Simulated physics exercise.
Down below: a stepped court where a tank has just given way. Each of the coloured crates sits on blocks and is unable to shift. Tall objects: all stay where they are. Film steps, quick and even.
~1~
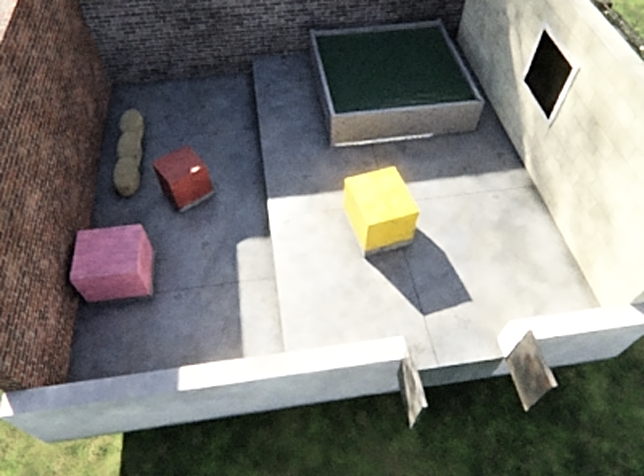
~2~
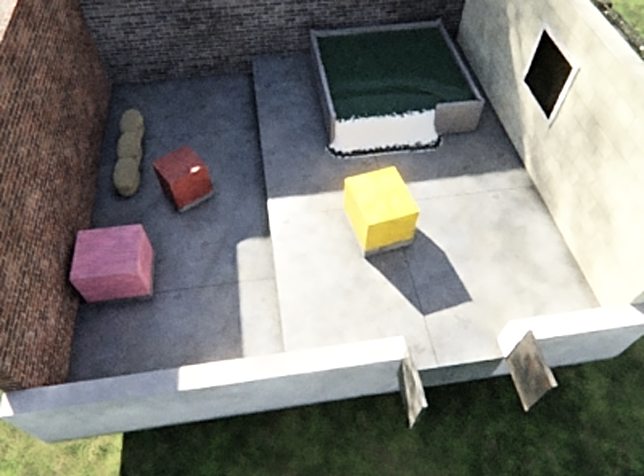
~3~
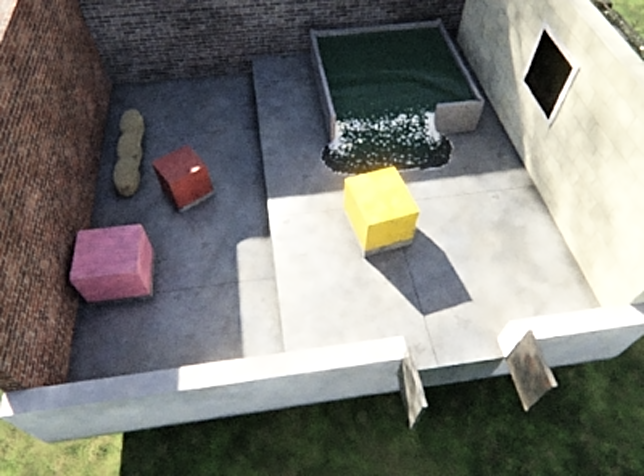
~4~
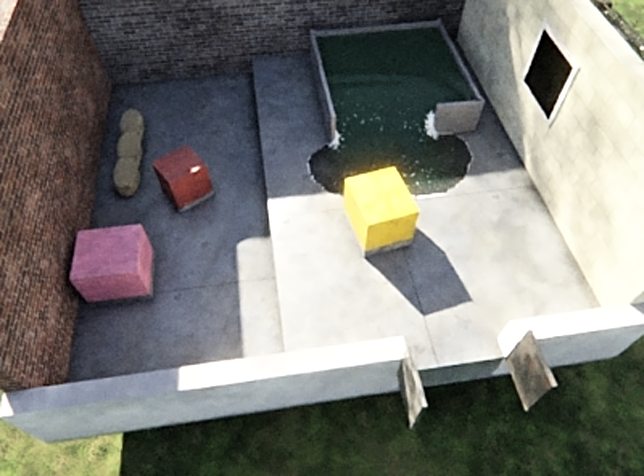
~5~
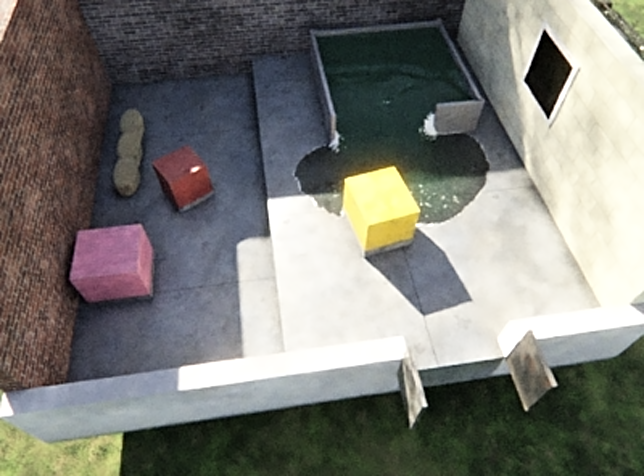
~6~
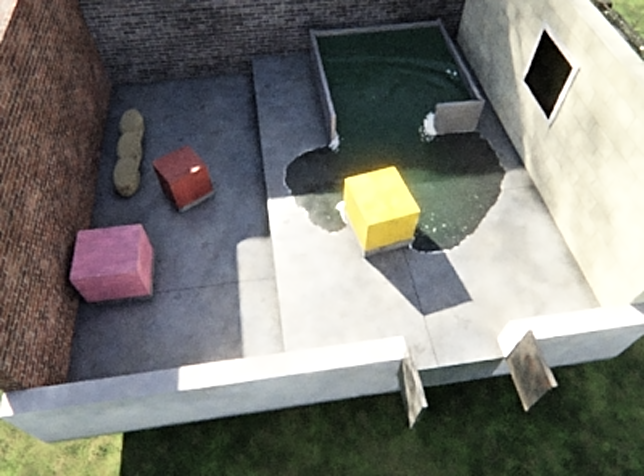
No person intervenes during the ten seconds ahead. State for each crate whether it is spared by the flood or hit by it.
The yellow crate is touched by water; the pink crate is touched by water; the red crate is touched by water.
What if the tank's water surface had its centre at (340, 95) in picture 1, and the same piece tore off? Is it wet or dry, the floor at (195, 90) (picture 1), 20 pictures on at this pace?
That spot: Bare.
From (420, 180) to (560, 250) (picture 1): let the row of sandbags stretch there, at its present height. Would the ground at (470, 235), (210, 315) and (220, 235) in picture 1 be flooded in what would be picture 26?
The spots turn out swamped, swamped and swamped, in that sequence.
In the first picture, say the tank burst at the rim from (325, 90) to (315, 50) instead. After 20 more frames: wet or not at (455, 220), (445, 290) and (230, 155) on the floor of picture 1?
Those three places would be still unsoaked, still unsoaked and soaking, in that order.
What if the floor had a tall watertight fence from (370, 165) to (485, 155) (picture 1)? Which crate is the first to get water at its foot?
Answer: The one in yellow.
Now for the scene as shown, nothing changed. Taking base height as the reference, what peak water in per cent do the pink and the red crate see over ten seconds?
Roughly 190 per cent, then 180 per cent.
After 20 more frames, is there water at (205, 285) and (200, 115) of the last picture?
First spot inundated, second spot spared.
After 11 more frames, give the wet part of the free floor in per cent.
Some 45 per cent.
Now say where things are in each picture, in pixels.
In the first picture, still water in the water tank at (391, 68).
In the second picture, water pours out at (383, 131) and has run to (437, 141).
In the third picture, water pours out at (383, 132) and has run to (444, 158).
In the fourth picture, water pours out at (383, 132) and has run to (447, 185).
In the fifth picture, the front is at (434, 220), out from the gap at (383, 132).
In the sixth picture, the front is at (448, 244), out from the gap at (383, 132).
A moment on, water covers 25 % of the floor; the yellow crate water round its plinth, the pink crate not reached, the red crate not reached.
Next, water covers 45 % of the floor; the yellow crate water round its plinth, the pink crate water round its plinth, the red crate water round its plinth.
Then, water covers 55 % of the floor; the yellow crate water round its plinth, the pink crate water round its plinth, the red crate water round its plinth.
Later, water covers 75 % of the floor; the yellow crate water round its plinth, the pink crate water round its plinth, the red crate water round its plinth.
In the end, water covers 90 % of the floor; the yellow crate was topped, the pink crate was topped, the red crate was topped.
